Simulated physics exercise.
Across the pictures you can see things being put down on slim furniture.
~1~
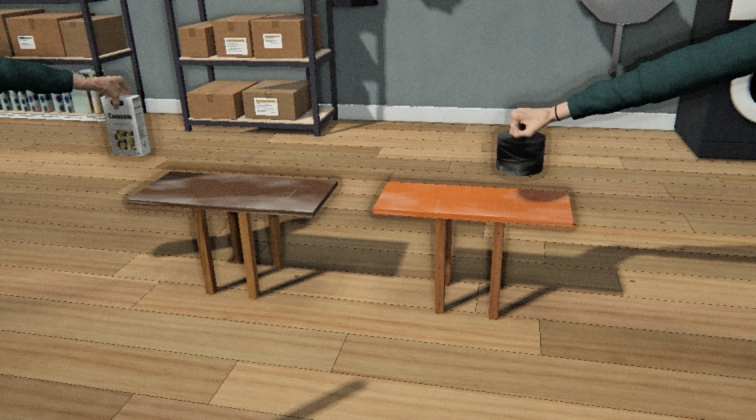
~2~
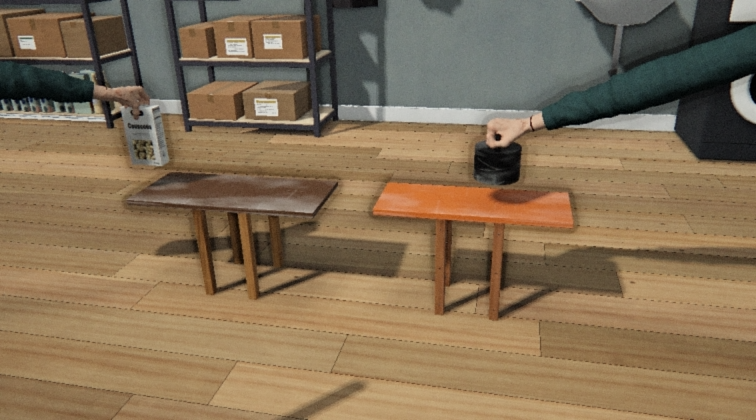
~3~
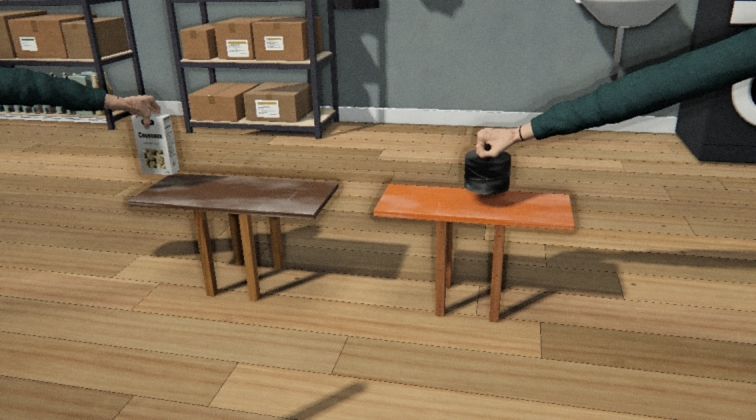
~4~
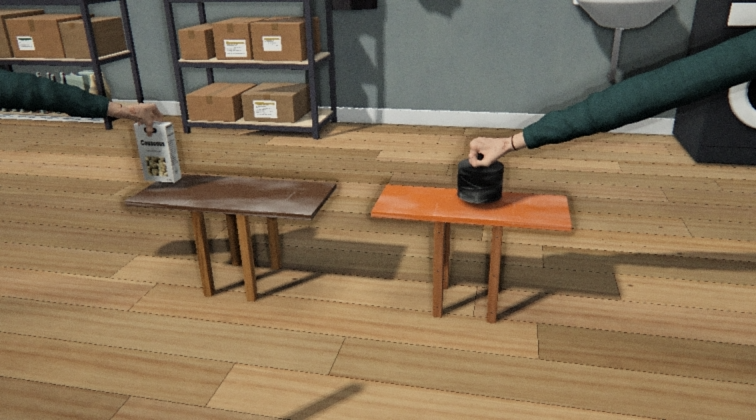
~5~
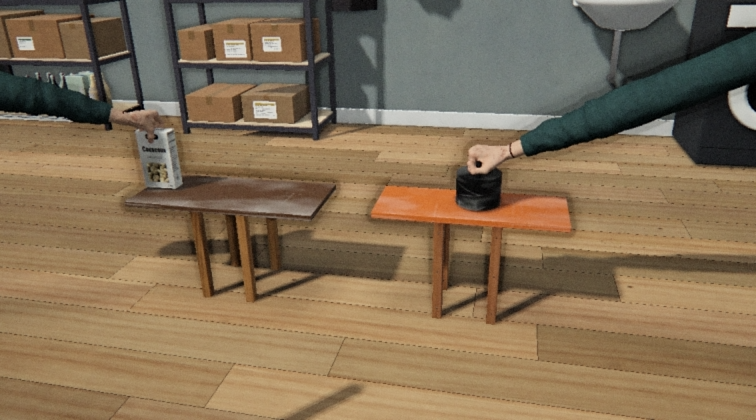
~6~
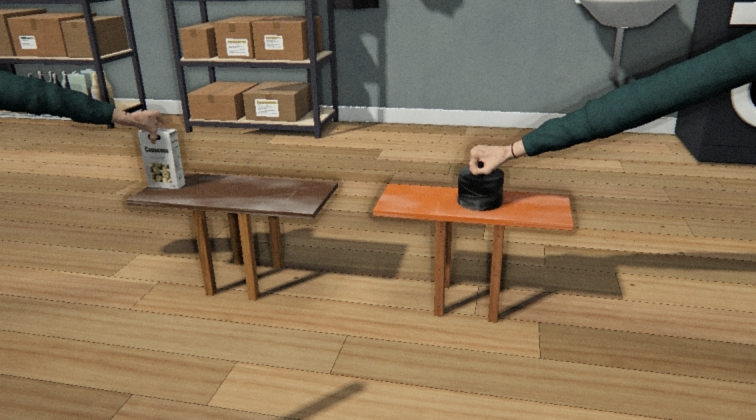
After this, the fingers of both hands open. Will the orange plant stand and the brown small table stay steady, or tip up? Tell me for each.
Result: Orange plant stand remains standing; brown small table remains standing.
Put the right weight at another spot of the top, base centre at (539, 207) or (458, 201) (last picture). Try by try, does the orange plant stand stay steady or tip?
First try: It tumbles. Second try: It remains upright.
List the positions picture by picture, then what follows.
Still on the way; orange plant stand (473, 203); brown small table (235, 192); right weight (520, 152), in the first picture.
Still on the way; brown small table (235, 193); left packet (146, 135), in the second picture.
Still on the way; orange plant stand (473, 205); right weight (487, 171), in the third picture.
Still on the way; brown small table (234, 195); left packet (158, 152), in the fourth picture.
Still on the way; orange plant stand (471, 207); right weight (479, 187), in the fifth picture.
In place, still held; orange plant stand (473, 205); brown small table (235, 194); left packet (162, 159), in the sixth picture.
Then, 0.58 s on from there, orange plant stand at rest near (473, 205); brown small table at rest near (235, 194).
In the end, the orange plant stand holds firm, near (473, 205); the brown small table holds firm, near (235, 194).
